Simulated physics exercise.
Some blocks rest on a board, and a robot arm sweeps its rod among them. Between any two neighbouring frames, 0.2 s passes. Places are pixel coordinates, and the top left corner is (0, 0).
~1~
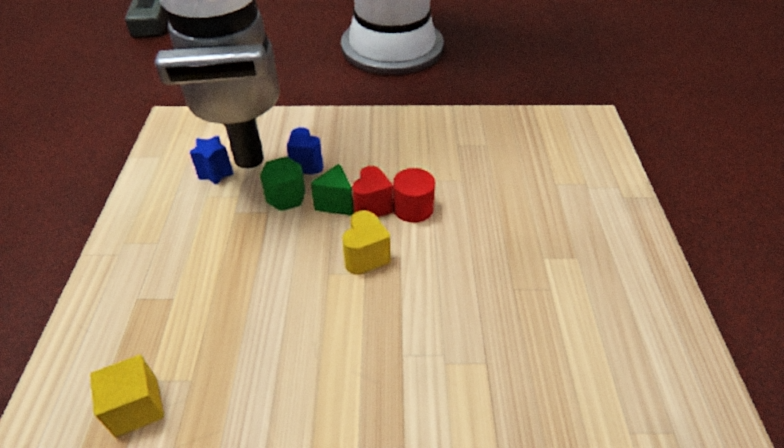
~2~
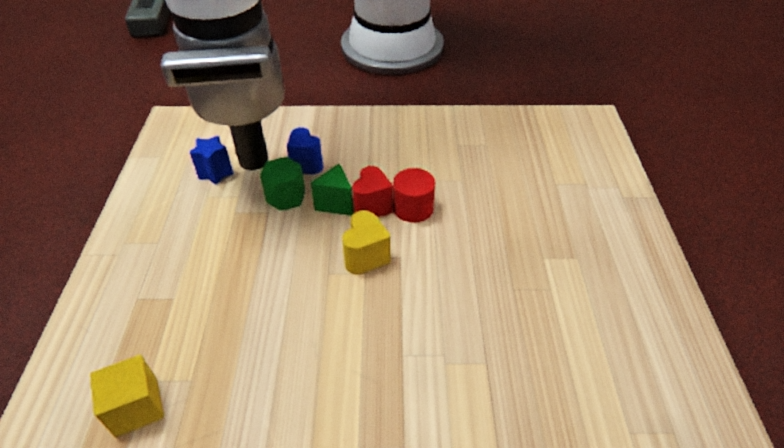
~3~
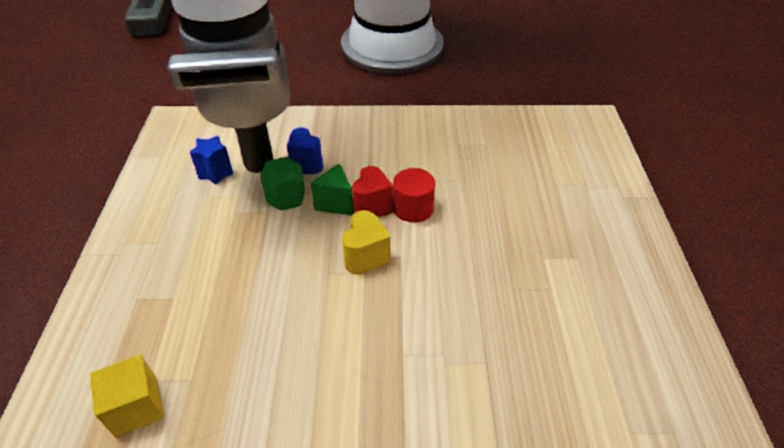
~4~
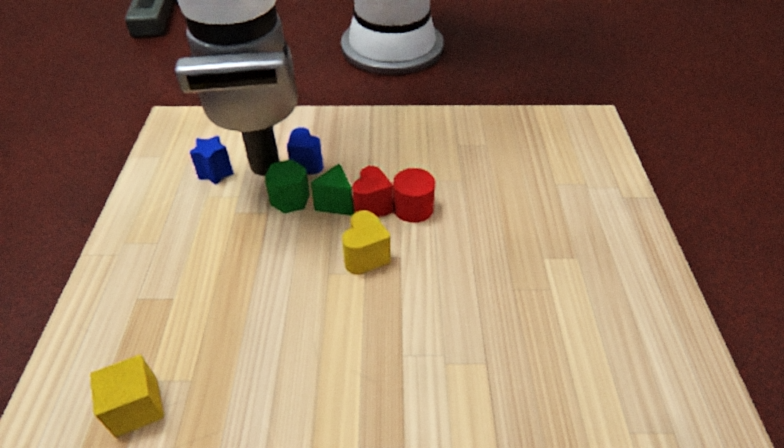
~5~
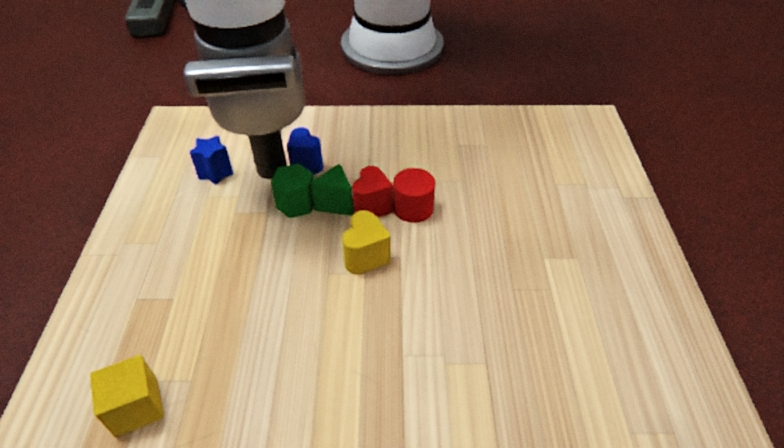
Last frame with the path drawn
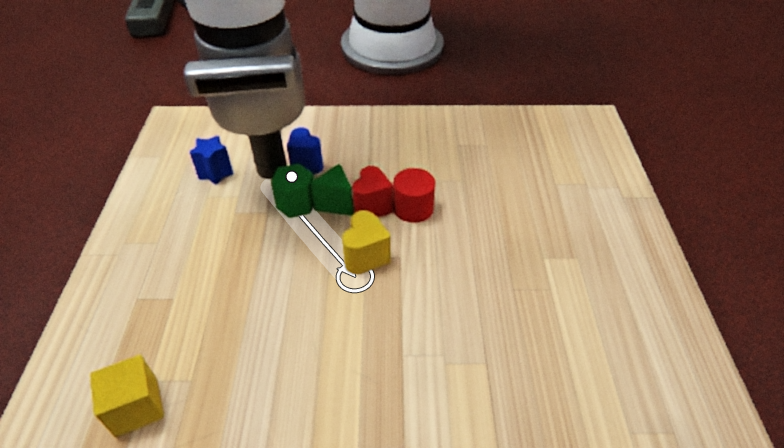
To begin with, a robot arm holds its dark rod between a blue star and a green six-sided block, near other colourful blocks on a wooden board. The rod moves slightly right and toward the viewer, then nudges the green block a short way right, up against the green triangular block.
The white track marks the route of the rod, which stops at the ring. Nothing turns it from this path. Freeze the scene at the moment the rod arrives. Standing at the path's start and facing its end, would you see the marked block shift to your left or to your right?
So, looking from the first point of the path to the last, the marked block moves rightwards.
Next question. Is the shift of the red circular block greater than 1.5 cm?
That would be a no.
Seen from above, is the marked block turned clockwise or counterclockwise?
If we look at it from overhead, the marked block pivots clockwise.
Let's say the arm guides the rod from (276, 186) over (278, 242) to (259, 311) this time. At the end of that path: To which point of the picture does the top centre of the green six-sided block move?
It is going to be at (309, 221).
The drawn path runs from (276, 186) to (355, 277); the dot is on the green six-sided block.
The first path, step by step. One third of the way, rod at (297, 198); green six-sided block at (300, 212); green triangular block at (333, 194), turned 55° anticlockwise.
Two thirds of the way, rod at (323, 228); green six-sided block at (308, 245), turned 40° clockwise; green triangular block at (347, 203), turned 75° anticlockwise; red heart-shaped block at (379, 181), turned 30° anticlockwise; red circular block at (423, 179).
At the end, rod at (354, 261); green six-sided block at (307, 256), turned 65° clockwise; green triangular block at (347, 203), turned 80° anticlockwise; yellow heart-shaped block at (384, 237), turned 45° anticlockwise; red heart-shaped block at (379, 180), turned 30° anticlockwise; red circular block at (423, 179).
